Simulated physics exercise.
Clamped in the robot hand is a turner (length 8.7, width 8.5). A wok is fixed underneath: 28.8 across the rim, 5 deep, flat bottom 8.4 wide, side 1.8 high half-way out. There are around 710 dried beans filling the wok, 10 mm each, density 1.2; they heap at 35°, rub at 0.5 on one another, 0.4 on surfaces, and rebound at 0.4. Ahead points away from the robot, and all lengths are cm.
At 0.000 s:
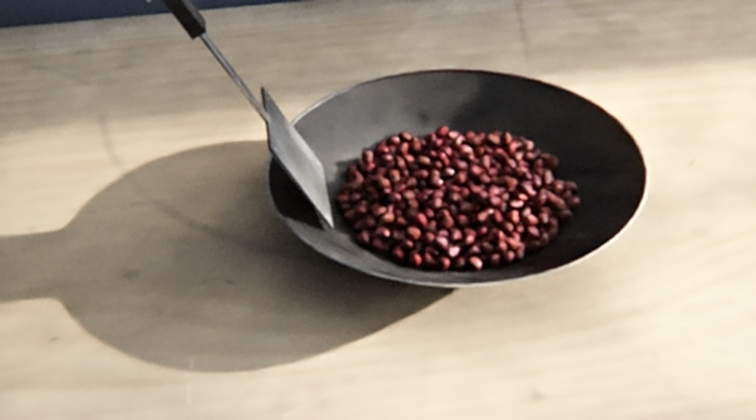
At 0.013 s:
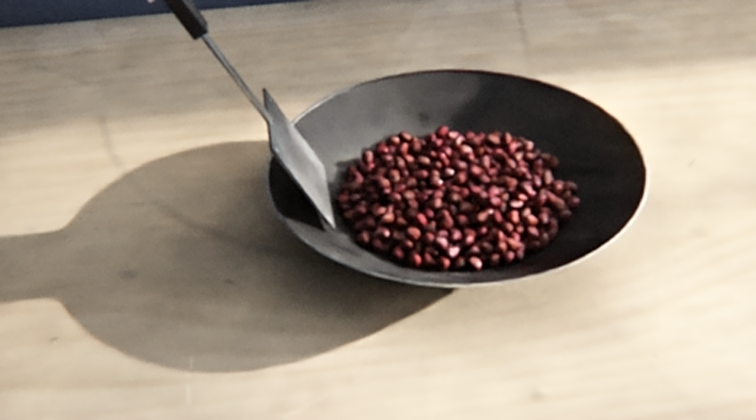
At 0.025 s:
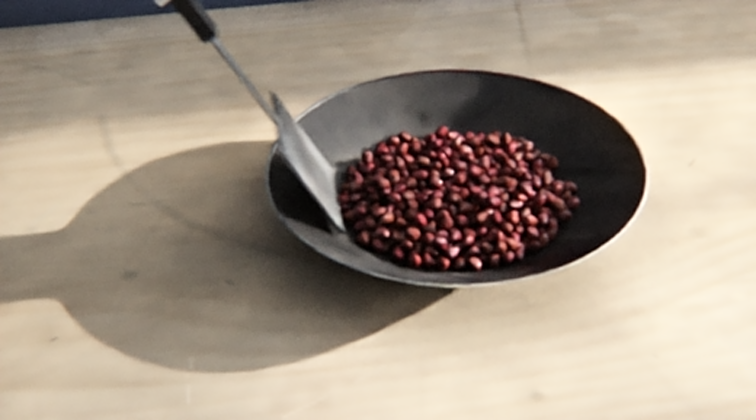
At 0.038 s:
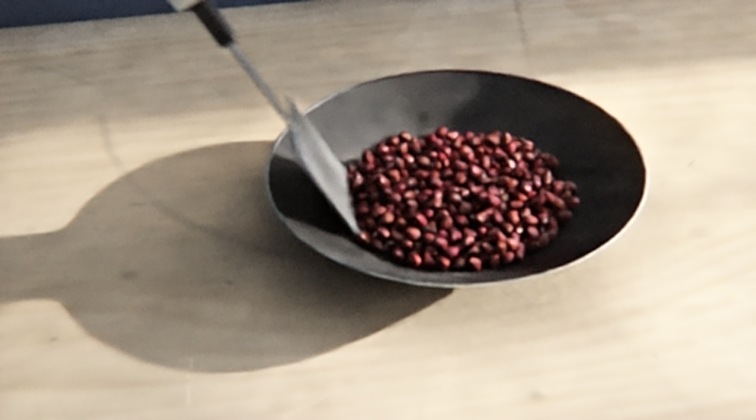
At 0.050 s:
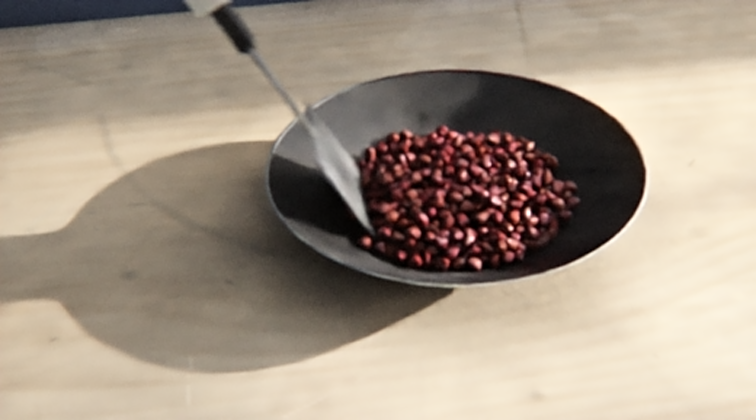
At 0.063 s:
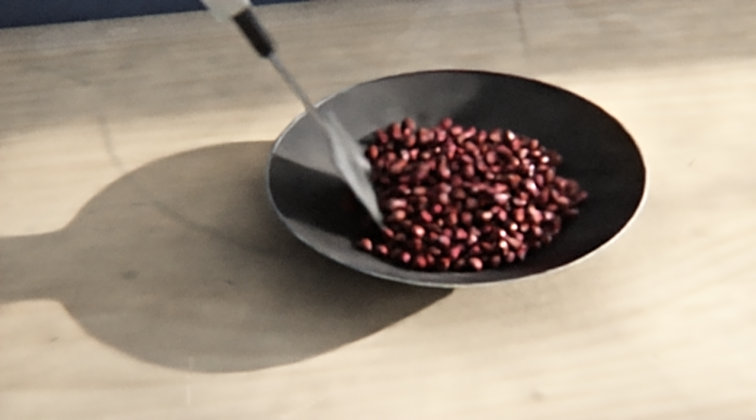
A metal turner with a black grip, slanting in from the upper left, starts almost still against the left inside of a dark wok, then slides a short way right into the edge of the heaped red-brown beans, nudging the nearest ones. The wok rests right of centre on a pale wooden surface, its broad shadow stretching left. The view looks down at an angle from a fixed camera.
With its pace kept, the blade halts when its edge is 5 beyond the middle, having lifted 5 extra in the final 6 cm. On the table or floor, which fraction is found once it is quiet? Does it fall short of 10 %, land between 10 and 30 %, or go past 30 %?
It lands between 10 and 30 %.
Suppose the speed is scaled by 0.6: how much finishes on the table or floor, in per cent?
Roughly 0 percent ends on the table or floor.
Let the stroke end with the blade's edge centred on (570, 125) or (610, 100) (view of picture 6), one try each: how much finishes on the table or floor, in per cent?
The two tries give near 40 and near 50 in a hundred.
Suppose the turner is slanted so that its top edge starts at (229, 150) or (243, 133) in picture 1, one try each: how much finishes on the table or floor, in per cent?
Some 15 and 15 per cent.
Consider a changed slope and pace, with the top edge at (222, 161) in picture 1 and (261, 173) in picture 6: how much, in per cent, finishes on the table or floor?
5 %.
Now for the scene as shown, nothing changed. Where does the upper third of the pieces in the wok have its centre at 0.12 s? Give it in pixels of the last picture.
It is centred at about (509, 163).
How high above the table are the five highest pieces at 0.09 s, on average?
I'd put it close to 6 cm.
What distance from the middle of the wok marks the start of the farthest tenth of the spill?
That distance is around 45 cm.
By 0.09 s, sloping 62°, highest piece 6 above the table; 712 in the wok.
By 0.12 s, sloping 62°, highest piece 8 above the table; 712 in the wok.
By 0.34 s, sloping 62°, highest piece 11 above the table; 598 in the wok, 97 on the table or floor, 17 on the blade or in flight.
By 1.39 s, sloping 62°, highest piece 6 above the table; 598 in the wok, 114 on the table or floor.
Final count, 598 in the wok, 114 on the table or floor. That is 16 % on the table or floor.
